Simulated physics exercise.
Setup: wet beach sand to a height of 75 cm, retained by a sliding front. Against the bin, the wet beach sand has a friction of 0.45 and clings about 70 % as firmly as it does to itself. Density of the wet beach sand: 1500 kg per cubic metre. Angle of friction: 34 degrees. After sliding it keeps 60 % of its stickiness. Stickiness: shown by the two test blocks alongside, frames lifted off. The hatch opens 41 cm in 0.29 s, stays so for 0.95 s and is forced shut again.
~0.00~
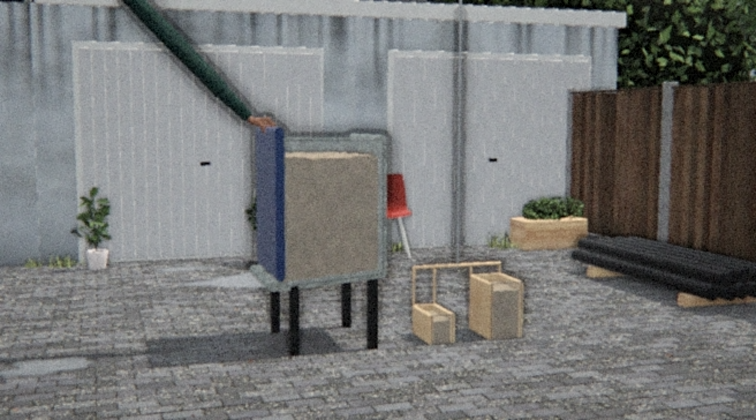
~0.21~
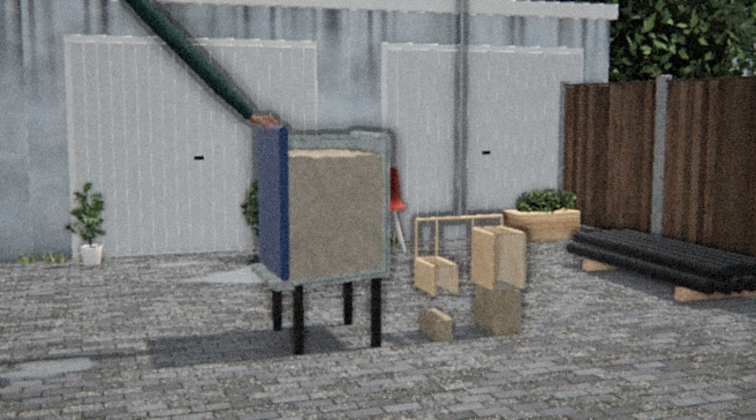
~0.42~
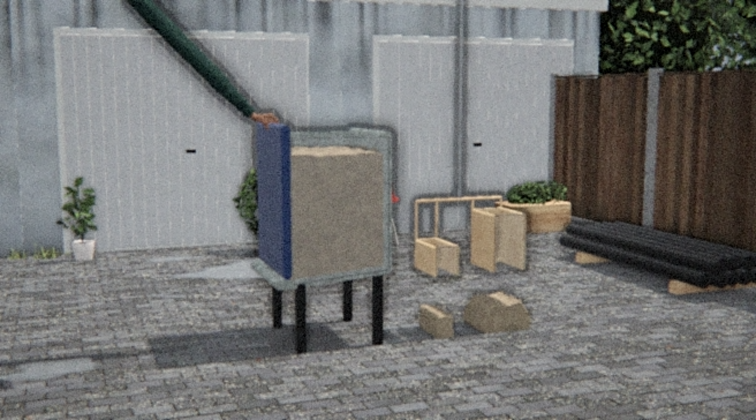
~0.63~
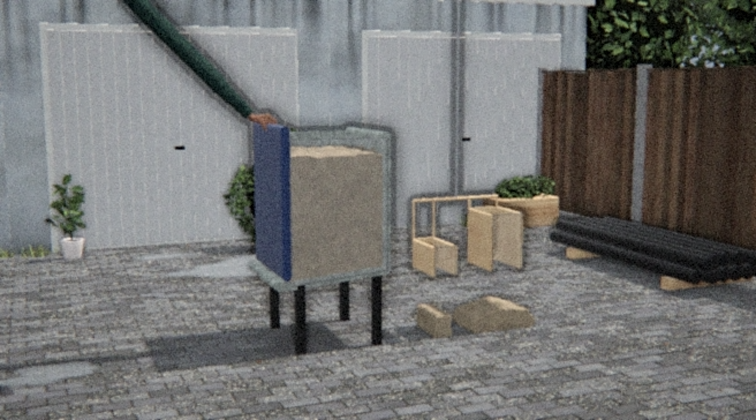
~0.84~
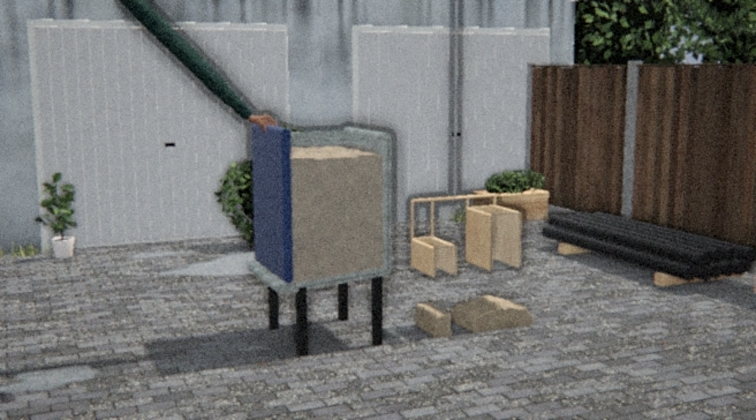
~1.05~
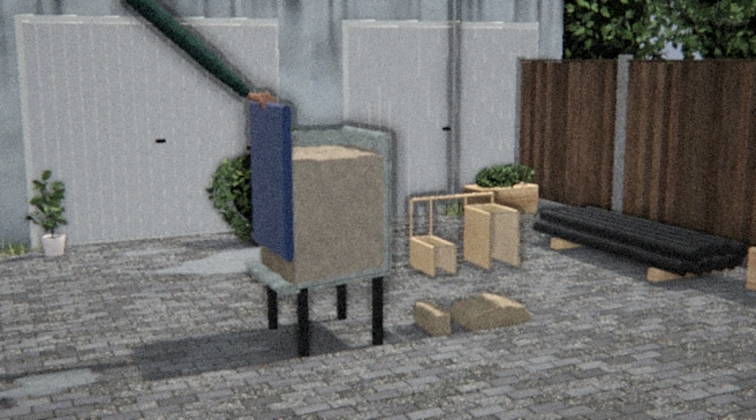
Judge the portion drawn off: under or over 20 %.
Answer: In excess of 20 per cent.
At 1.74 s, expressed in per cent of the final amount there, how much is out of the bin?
Reading: Approx. 30 per cent.
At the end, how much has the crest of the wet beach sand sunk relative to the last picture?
Roughly 22 cm.
By 1.36 s, the hatch is 41 cm open and 0 % is out.
By 1.74 s, the hatch is 41 cm open and 14 % is out.
By 2.11 s, the hatch is 41 cm open and 29 % is out.
By 2.48 s, the hatch is 10 cm open and 40 % is out.
By 3.15 s, at the end, the hatch is shut and 41 % is out.
